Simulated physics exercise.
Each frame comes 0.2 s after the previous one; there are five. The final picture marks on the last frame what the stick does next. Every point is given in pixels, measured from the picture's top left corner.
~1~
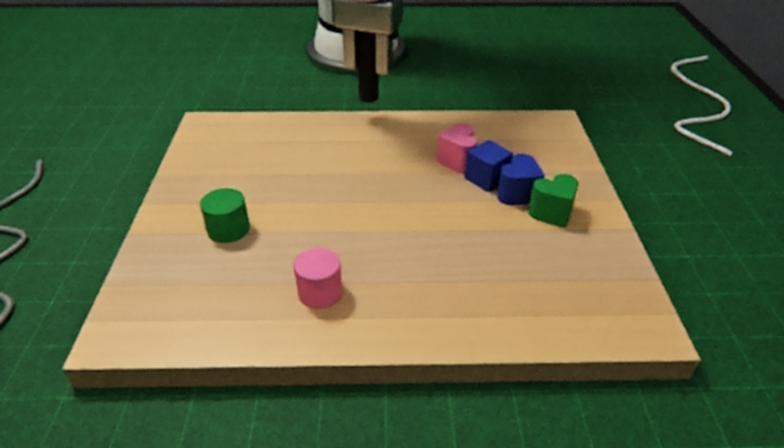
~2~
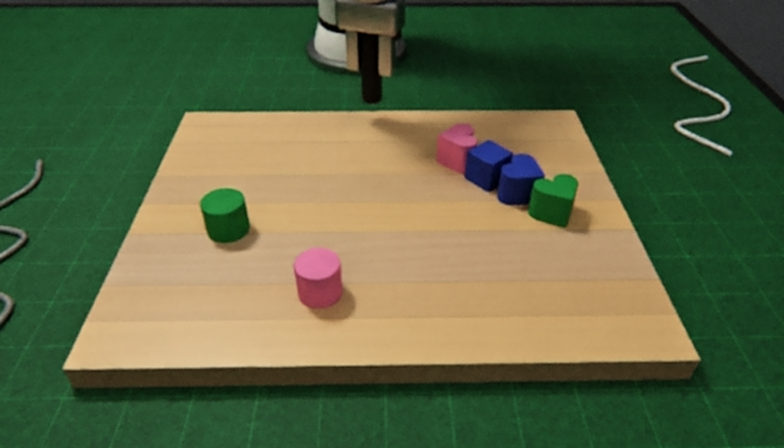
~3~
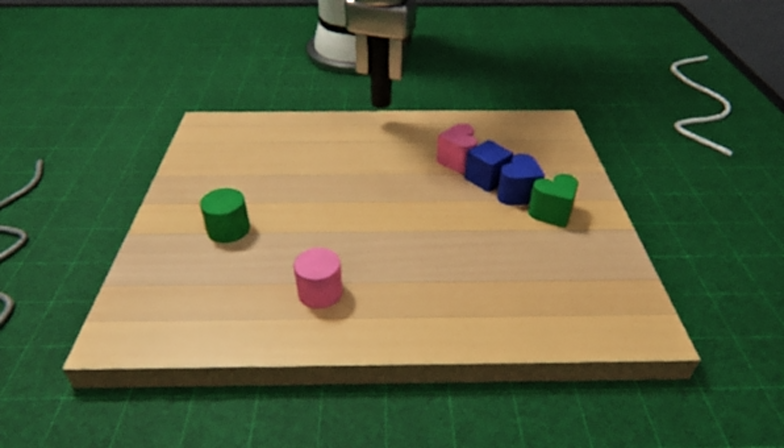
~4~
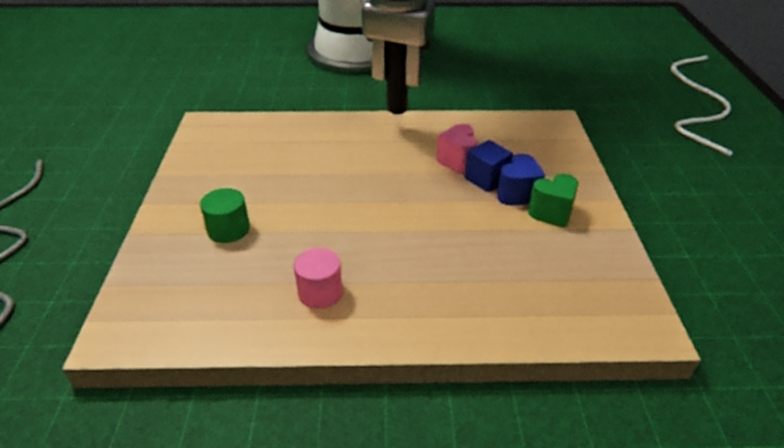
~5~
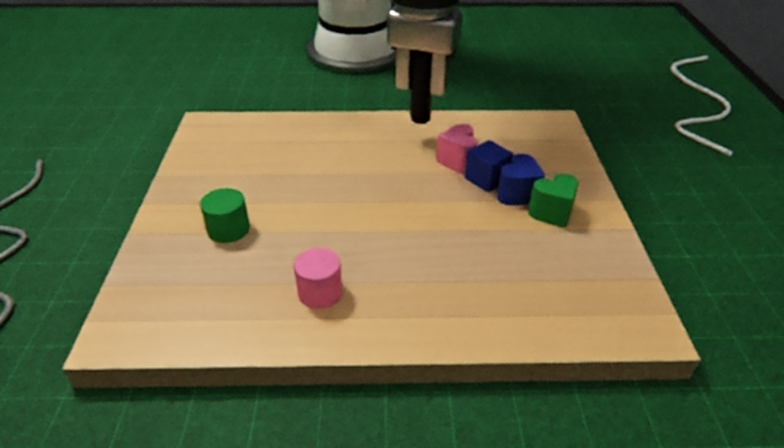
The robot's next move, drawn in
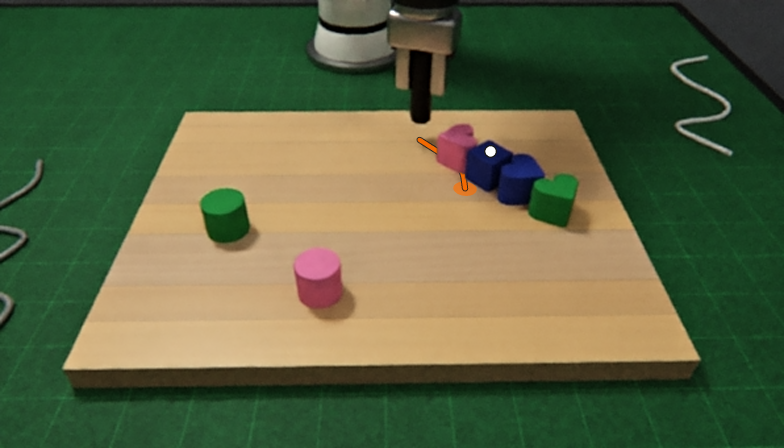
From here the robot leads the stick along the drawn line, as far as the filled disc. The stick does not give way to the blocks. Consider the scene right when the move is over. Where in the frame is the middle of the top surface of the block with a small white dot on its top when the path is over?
My estimate: (523, 184).
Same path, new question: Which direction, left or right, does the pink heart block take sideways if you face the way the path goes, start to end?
The pink heart block is shifted sideways to the right, facing along the path from start to end.
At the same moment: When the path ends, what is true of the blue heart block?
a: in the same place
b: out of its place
b
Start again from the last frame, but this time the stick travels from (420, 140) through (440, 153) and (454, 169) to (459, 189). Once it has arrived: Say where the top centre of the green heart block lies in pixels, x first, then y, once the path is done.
The point I'd pick in the picture is (578, 196).
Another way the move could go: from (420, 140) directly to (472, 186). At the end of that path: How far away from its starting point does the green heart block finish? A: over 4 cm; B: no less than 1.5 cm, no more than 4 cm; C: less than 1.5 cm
My pick is B.
Drawn move, from (420, 140) through (441, 153) and (460, 169) to (465, 189); the dot is on the blue square piece.
On the path given first. One third of the way, stick (443, 133); pink heart block (465, 137); blue square piece (494, 153).
Two thirds of the way, stick (463, 149); pink heart block (481, 156), turned 30° clockwise; blue square piece (511, 171), turned 35° anticlockwise; blue heart block (546, 176), turned 25° anticlockwise; green heart block (573, 193).
At the end, stick (467, 168); pink heart block (488, 175), turned 15° clockwise; blue square piece (523, 184), turned 60° anticlockwise; blue heart block (555, 178), turned 45° anticlockwise; green heart block (581, 197), turned 25° anticlockwise.
